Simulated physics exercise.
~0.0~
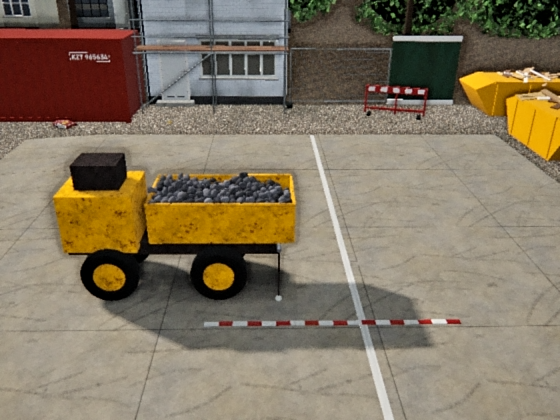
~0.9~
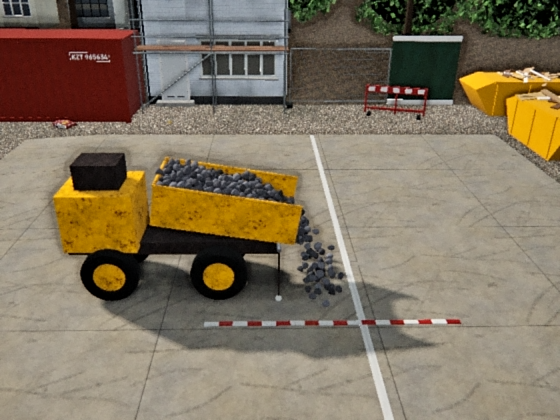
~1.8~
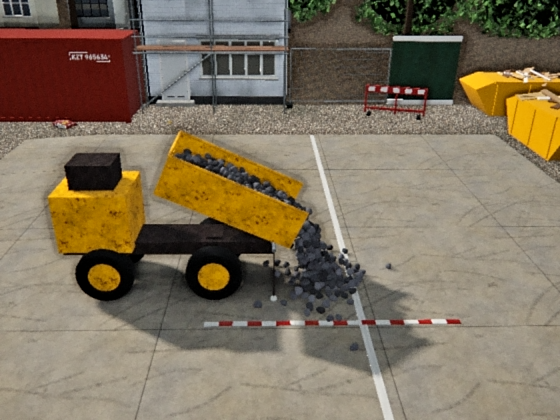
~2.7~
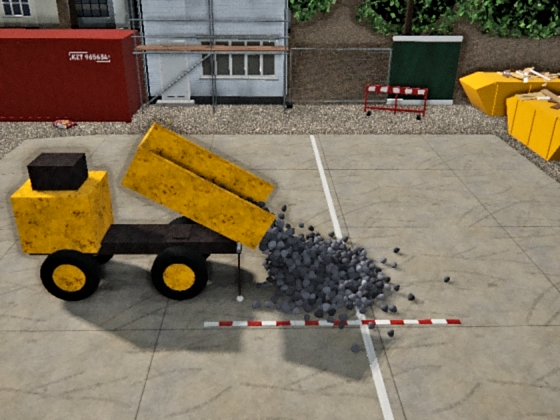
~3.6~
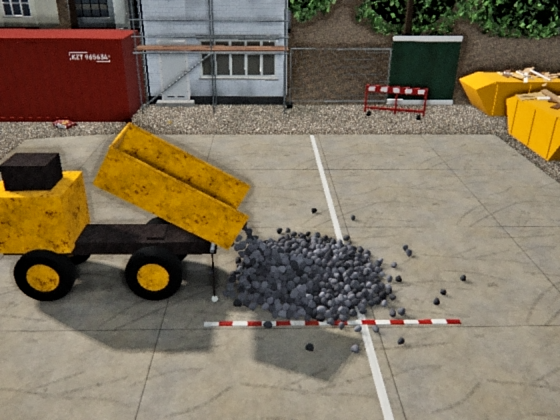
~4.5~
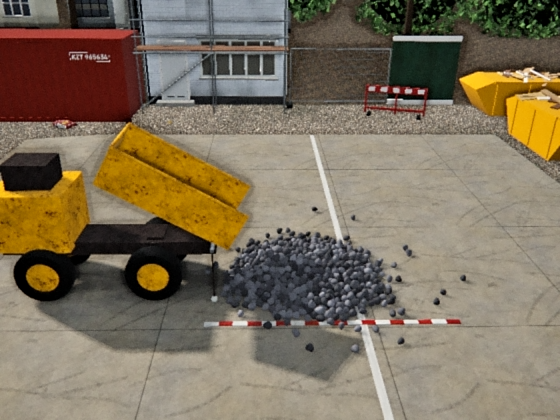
A yellow dump truck tips out dark stones, edging left, leaving a pile across the white line.
